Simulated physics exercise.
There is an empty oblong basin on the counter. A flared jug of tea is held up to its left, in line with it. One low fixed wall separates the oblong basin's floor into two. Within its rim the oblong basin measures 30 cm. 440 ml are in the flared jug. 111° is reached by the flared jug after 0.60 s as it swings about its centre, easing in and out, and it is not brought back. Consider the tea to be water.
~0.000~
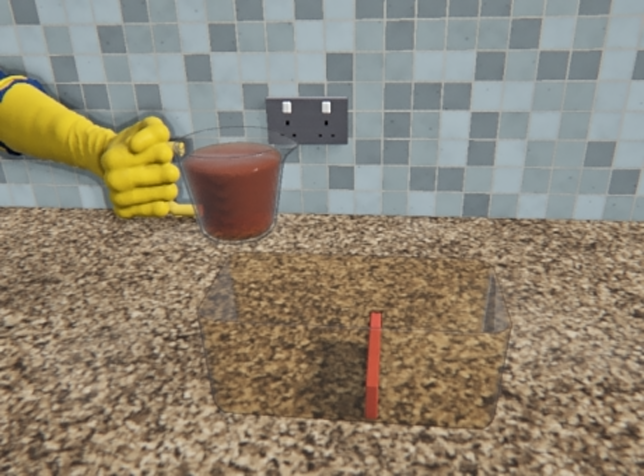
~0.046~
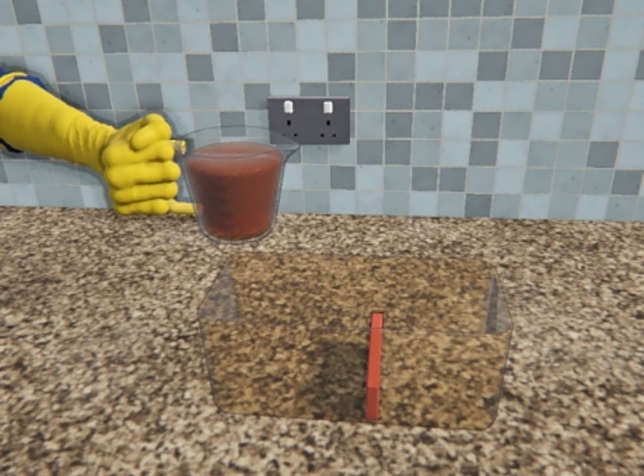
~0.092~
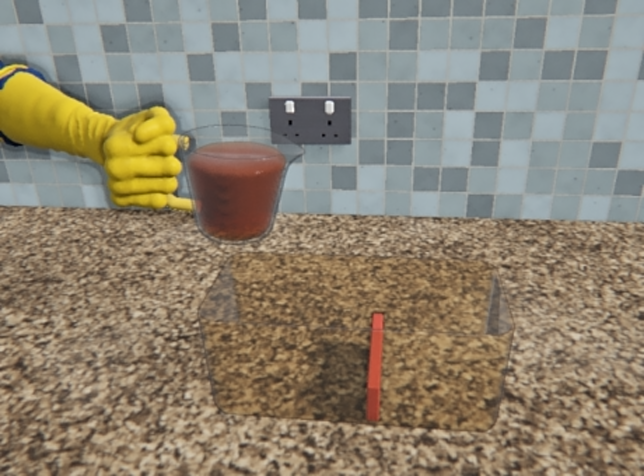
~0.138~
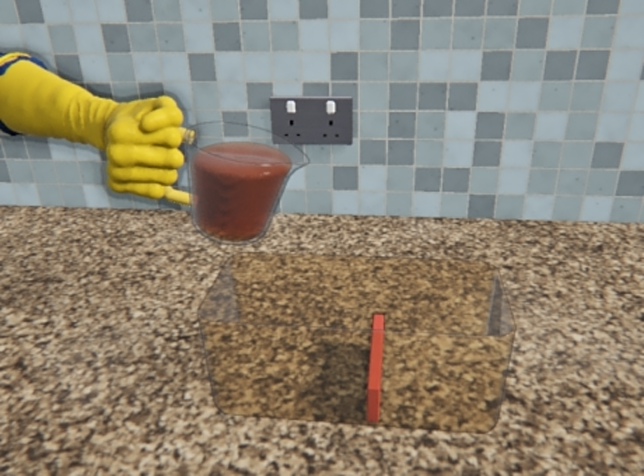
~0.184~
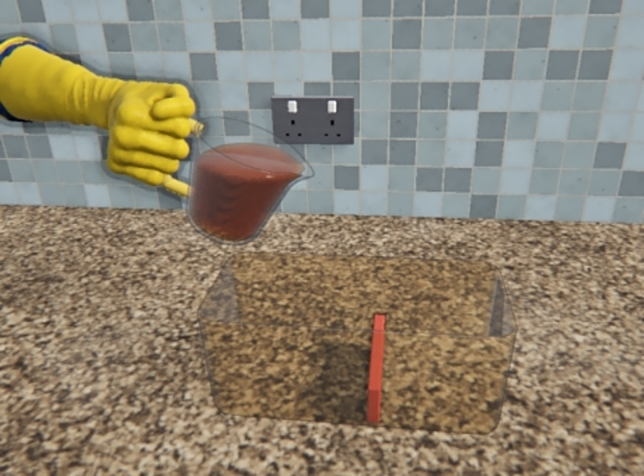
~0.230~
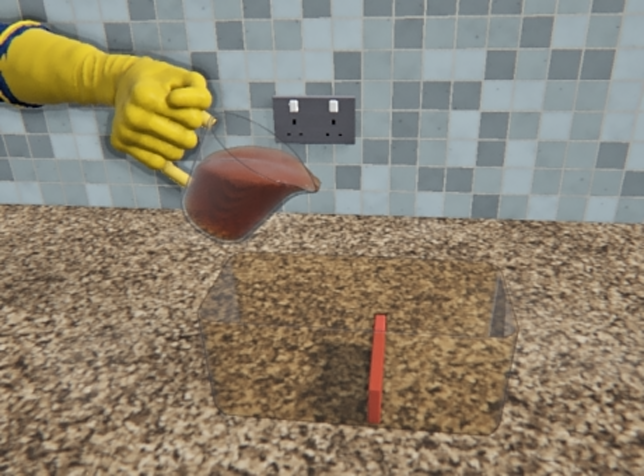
A flared clear jug of reddish-brown liquid, held at left by a yellow-gloved hand, starts upright and tilts rightward, slowly at first and then further, its liquid shifting toward the lip. Below it to the right sits an empty, transparent oblong basin with an upright red strip inside. The fixed view looks slightly down on a speckled brown counter, with blue-grey tiles and a dark socket behind.
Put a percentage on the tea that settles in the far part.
Roughly 11 per cent ends up there.
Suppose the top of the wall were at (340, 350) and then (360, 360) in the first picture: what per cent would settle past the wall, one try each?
I'd say 55 percent on the first go, 30 percent on the next.
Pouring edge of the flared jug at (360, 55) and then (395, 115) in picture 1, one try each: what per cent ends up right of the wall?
It comes to 85 per cent, and then 80 per cent.
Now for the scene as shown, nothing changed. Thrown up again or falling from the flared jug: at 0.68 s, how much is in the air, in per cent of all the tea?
Some 5 % is up in the air.
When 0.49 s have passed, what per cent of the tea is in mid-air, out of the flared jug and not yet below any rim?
Near 24 per cent of it all.
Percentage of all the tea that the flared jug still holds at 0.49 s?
About 32 percent.
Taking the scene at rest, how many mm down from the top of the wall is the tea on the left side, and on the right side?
Left about 28 mm, while the right is about 42 mm.
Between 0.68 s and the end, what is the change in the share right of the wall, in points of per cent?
It climbs by roughly 4 per cent.
After 0.49 s the tilt is 102° and 33 per cent is still to pour, 37 is left of the wall and 6 right of it.
After 0.68 s the tilt is 111° and 2 per cent is still to pour, 86 is left of the wall and 7 right of it.
After 0.88 s the tilt is 111° and 0 per cent is still to pour, 87 is left of the wall and 11 right of it.
After 1.10 s the tilt is 111° and 0 per cent is still to pour, 87 is left of the wall and 11 right of it.
In the end 87 per cent lies left of the wall, 11 right of it and 2 outside.
